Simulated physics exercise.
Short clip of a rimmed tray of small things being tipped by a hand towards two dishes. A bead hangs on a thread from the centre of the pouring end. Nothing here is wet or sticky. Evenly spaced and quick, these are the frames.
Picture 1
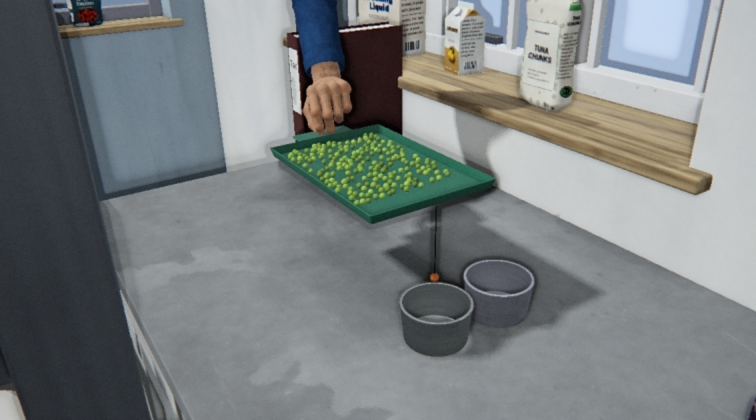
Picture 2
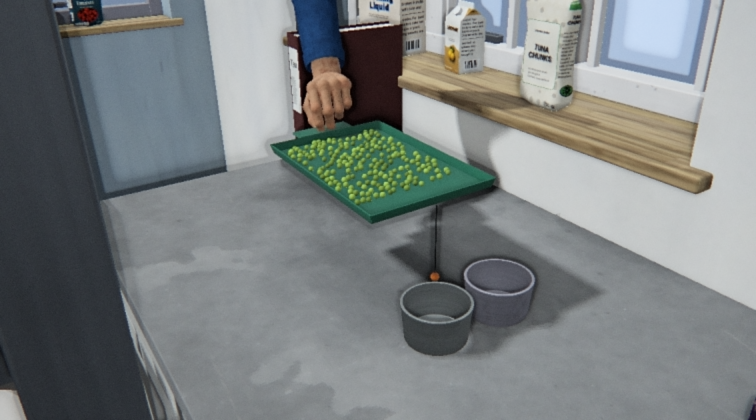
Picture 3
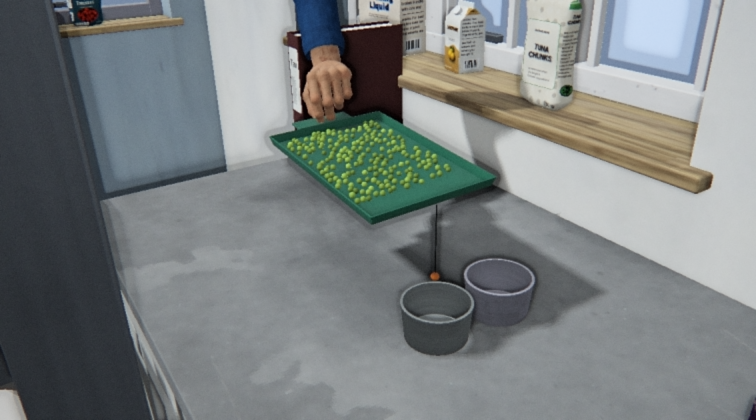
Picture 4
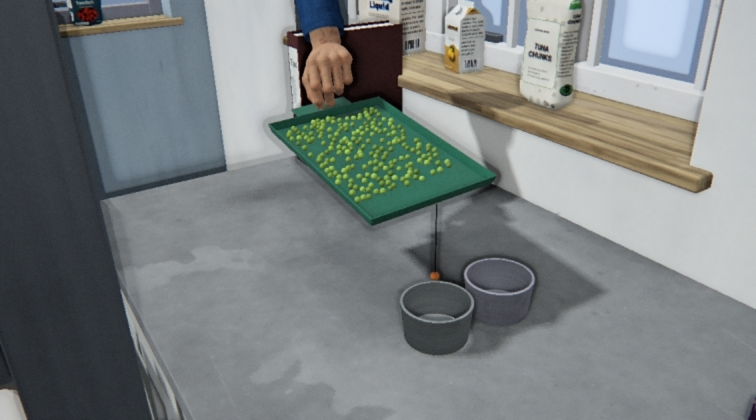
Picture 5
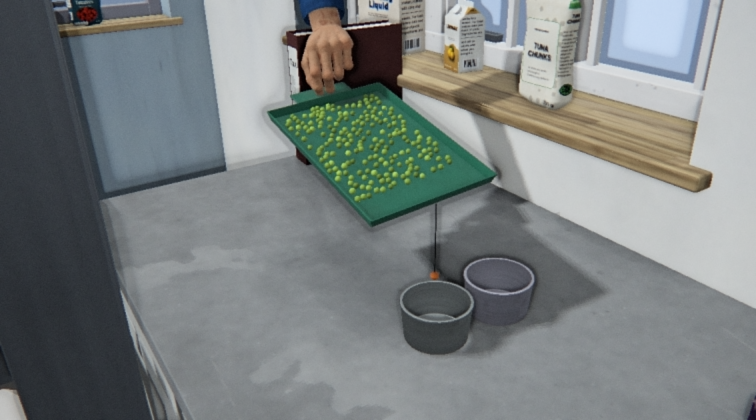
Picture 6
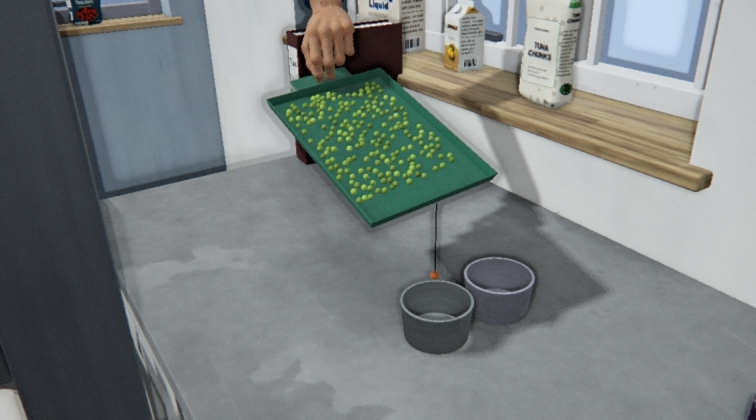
A green rimmed tray scattered with small yellow-green dried peas is held by a hand above a grey worktop, seen from above in a kitchen corner. An orange bead hangs on a thread below its near end, beside two round dishes, dark grey and purplish grey, with cartons on a wooden sill behind. The hand steadily raises the far end, tilting the tray towards the viewer, and some peas begin shifting, while the camera stays still.
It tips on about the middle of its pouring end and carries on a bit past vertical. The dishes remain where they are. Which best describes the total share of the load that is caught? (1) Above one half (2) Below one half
Answer: 2.
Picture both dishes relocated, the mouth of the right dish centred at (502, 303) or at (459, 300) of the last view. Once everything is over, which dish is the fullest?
Result, first place: The lefthand one; second place: The lefthand one.
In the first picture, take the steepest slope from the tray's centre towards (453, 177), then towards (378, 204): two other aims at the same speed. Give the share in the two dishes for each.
Roughly 60 per cent, and 10 per cent.
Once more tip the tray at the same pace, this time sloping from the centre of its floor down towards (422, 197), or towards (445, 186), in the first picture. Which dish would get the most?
Note: Place 1, the dish at the left; place 2, the dish at the right.
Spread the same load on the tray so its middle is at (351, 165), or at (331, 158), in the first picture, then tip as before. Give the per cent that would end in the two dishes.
First case: Around 20 %; second case: Around 20 %.
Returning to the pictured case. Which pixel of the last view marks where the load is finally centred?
Close to (413, 352).
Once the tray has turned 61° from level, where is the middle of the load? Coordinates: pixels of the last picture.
Near the pixel (401, 222).
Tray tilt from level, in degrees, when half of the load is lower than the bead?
Roughly 75°.
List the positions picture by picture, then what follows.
Corners of the pouring end (371, 214) and (491, 178), level; middle of the load (364, 163), dried peas; left dish (458, 334); right dish (521, 306); bead on its thread (435, 277), in the first picture.
Corners of the pouring end (372, 214) and (492, 177), level; middle of the load (364, 161), in the second picture.
Corners of the pouring end (372, 215) and (492, 176), tipped barely, lowest at the left corner; middle of the load (364, 155), in the third picture.
Corners of the pouring end (372, 217) and (493, 175), tipped a little, lowest at the left corner; middle of the load (364, 147), in the fourth picture.
Corners of the pouring end (372, 218) and (493, 173), tipped a little, lowest at the left corner; middle of the load (364, 139), in the fifth picture.
Corners of the pouring end (372, 220) and (494, 172), tipped clearly, lowest at the left corner; middle of the load (365, 133), roughly a third on the move; left dish (459, 331); right dish (522, 304), in the sixth picture.
Just after the last frame, tray tipped steeply; roughly half on the tray; just a few in the left dish; just a few outside both; roughly a third in the air.
A moment on, tray tipped right over; about a tenth on the tray; roughly a quarter in the left dish; roughly half outside both; about a tenth in the air.
Further on, tray tipped past a quarter turn; roughly a third in the left dish; roughly two thirds outside both.
When it is over, tray tipped past a quarter turn; roughly a third in the left dish; not one in the right dish; roughly two thirds outside both.
